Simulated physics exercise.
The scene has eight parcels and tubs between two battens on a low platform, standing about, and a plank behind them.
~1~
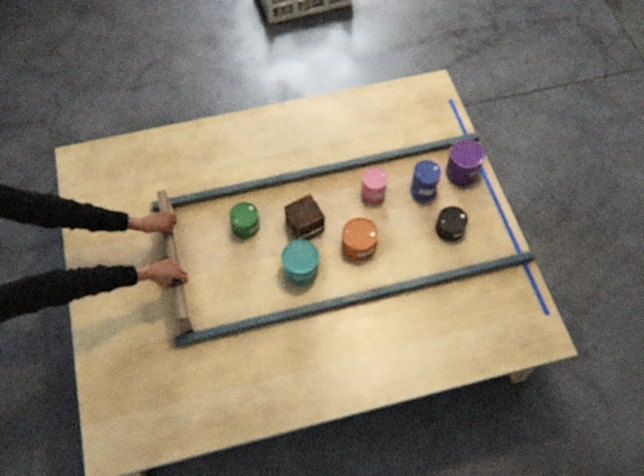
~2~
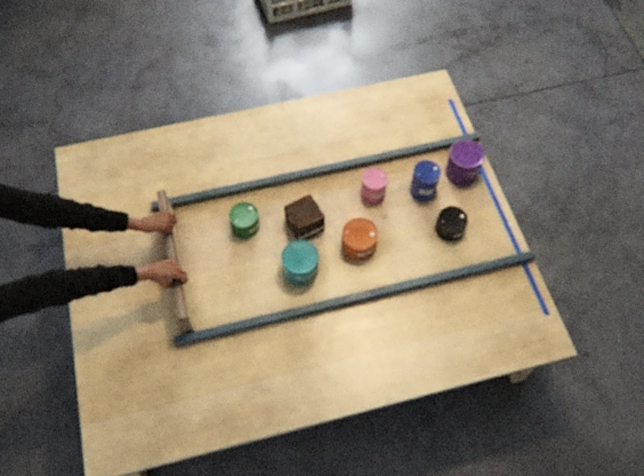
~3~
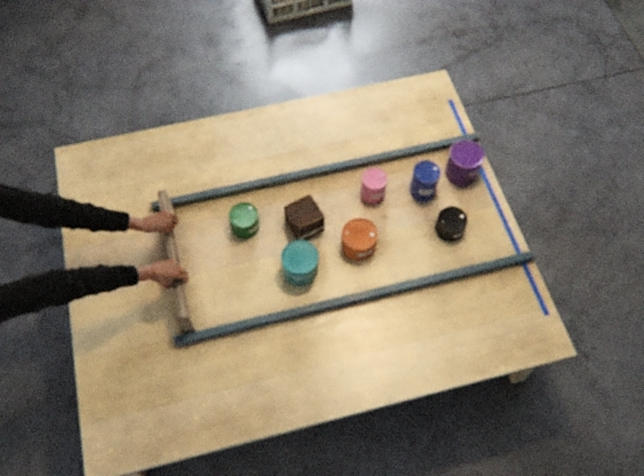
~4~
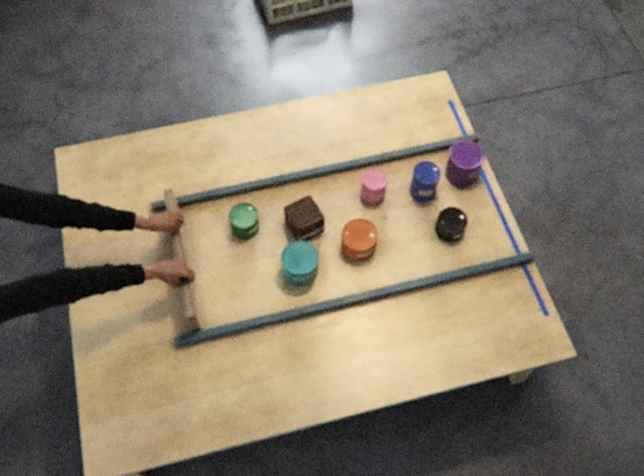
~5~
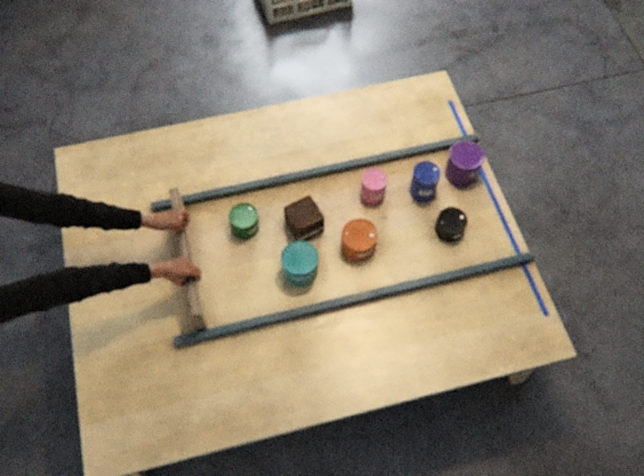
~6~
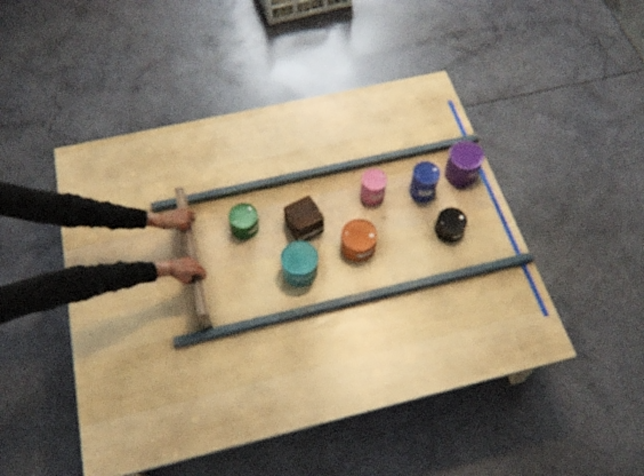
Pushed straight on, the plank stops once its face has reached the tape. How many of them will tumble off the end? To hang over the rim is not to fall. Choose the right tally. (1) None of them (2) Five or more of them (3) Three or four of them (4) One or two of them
The answer is 2.
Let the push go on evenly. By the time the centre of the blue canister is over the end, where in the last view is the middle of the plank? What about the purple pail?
Roughly at (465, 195) and roughly at (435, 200).
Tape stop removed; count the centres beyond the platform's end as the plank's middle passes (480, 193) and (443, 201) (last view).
5, then 1.
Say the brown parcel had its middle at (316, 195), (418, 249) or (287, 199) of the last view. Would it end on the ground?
In turn it goes off the edge; goes off the edge; goes off the edge.
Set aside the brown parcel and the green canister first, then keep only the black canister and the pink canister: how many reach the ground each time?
Counts - first: 6, second: 6.
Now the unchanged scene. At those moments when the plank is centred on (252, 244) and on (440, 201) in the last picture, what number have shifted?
First 1, after that 8.
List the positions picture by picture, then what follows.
Purple pail (464, 163); black canister (452, 224); blue canister (425, 181); plank (175, 260); tape (495, 197), in the first frame.
Black canister (451, 224); orange canister (359, 239), in the second frame.
Blue canister (425, 181); brown parcel (304, 218), in the third frame.
Purple pail (464, 164); turquoise pail (300, 264), in the fourth frame.
Black canister (451, 225); pink canister (373, 187), in the fifth frame.
Purple pail (464, 164); black canister (451, 225); blue canister (425, 182); plank (193, 257); tape (494, 199), in the sixth frame.
A little later, none off yet; purple pail at rest near (464, 164); black canister at rest near (451, 225); blue canister at rest near (425, 182).
Next, none off yet; purple pail at rest near (465, 164); black canister shifted about its own width near (476, 223); blue canister shifted about its own width near (447, 183).
When it is over, the number that fall off is five or more; down, green canister, turquoise pail, brown parcel, orange canister, pink canister, blue canister, black canister and purple pail.
